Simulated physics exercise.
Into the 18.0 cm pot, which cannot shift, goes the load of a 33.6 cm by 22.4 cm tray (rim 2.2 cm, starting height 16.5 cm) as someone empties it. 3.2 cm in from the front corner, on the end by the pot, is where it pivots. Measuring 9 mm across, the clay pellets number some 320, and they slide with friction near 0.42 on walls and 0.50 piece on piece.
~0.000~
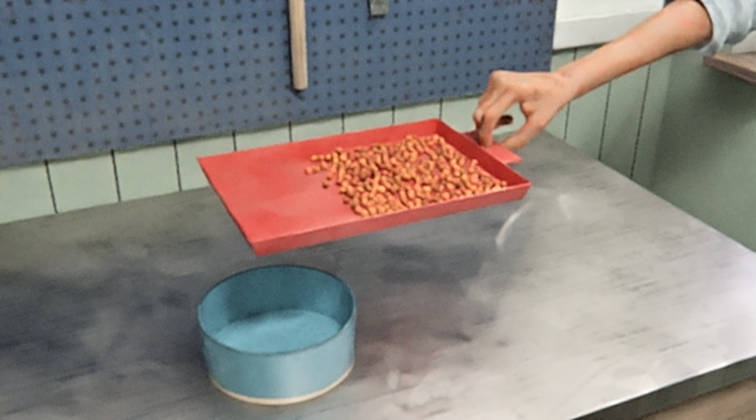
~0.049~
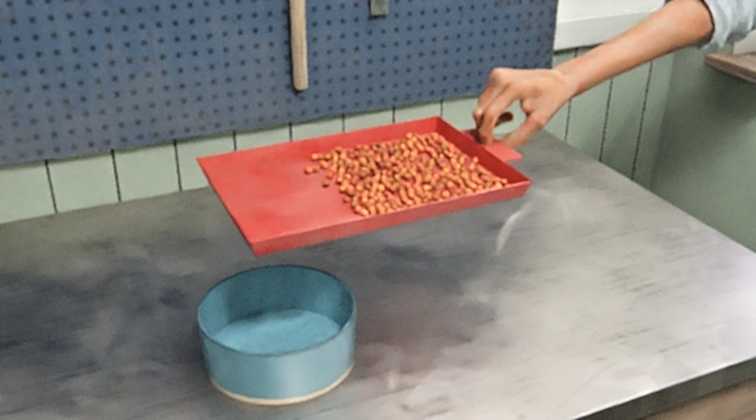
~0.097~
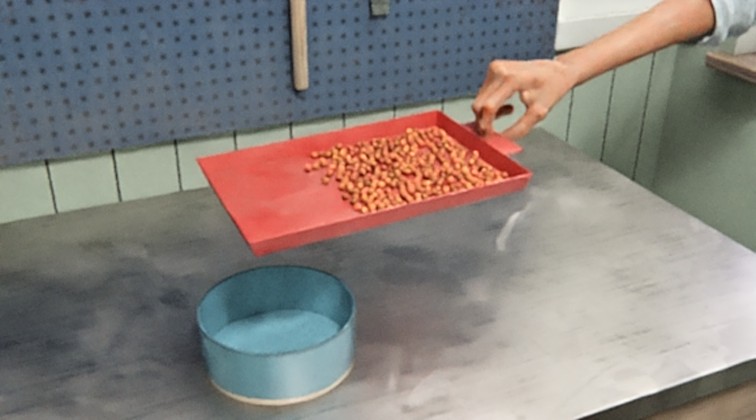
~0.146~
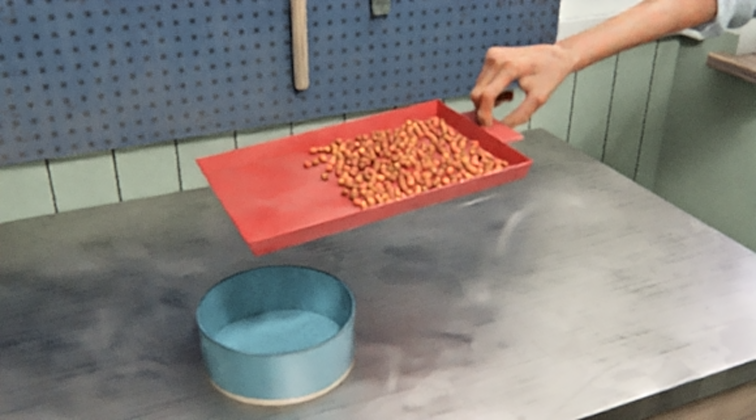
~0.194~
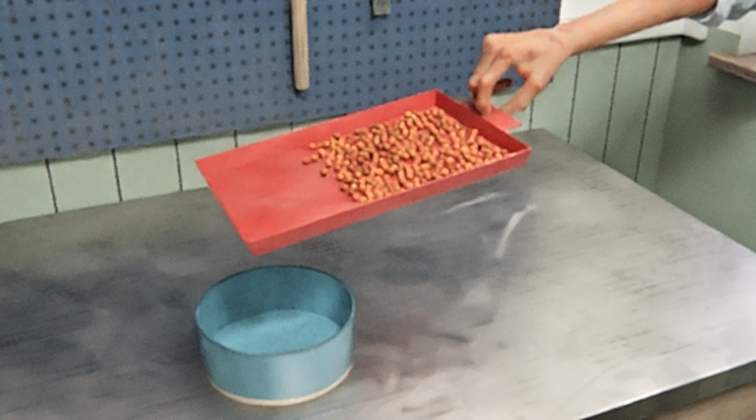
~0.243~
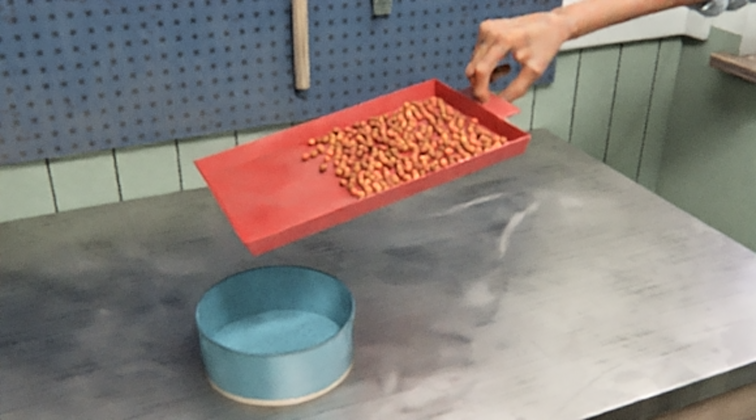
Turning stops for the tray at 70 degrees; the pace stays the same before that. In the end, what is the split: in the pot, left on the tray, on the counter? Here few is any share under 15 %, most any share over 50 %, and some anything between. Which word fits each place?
Pot: Few; tray: Most; counter: Some.
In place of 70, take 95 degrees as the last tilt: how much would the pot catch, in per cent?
Result: Close to 20 %.
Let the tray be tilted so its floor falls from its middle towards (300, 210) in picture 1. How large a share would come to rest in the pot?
That comes to around 25 per cent.
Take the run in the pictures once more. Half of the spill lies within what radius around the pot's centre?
I'd say close to 20 centimetres.
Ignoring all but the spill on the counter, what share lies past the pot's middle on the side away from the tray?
About 100 %.
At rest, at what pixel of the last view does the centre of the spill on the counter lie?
It comes to rest with its centre close to (139, 332).
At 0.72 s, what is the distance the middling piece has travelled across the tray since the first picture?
By then it sits near 12 cm from where it began.
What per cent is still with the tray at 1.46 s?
Close to 70 in a hundred.
After 0.72 s, tilt 39 degrees; the tray holds 100 %, the pot 0 %.
After 1.04 s, tilt 58 degrees; the tray holds 80 %, the pot 0 %.
After 1.46 s, tilt 70 degrees; the tray holds 70 %, the pot 0 %.
In the end, at 1.9 s, pot 0 %, tray 75 %, counter 25 %.
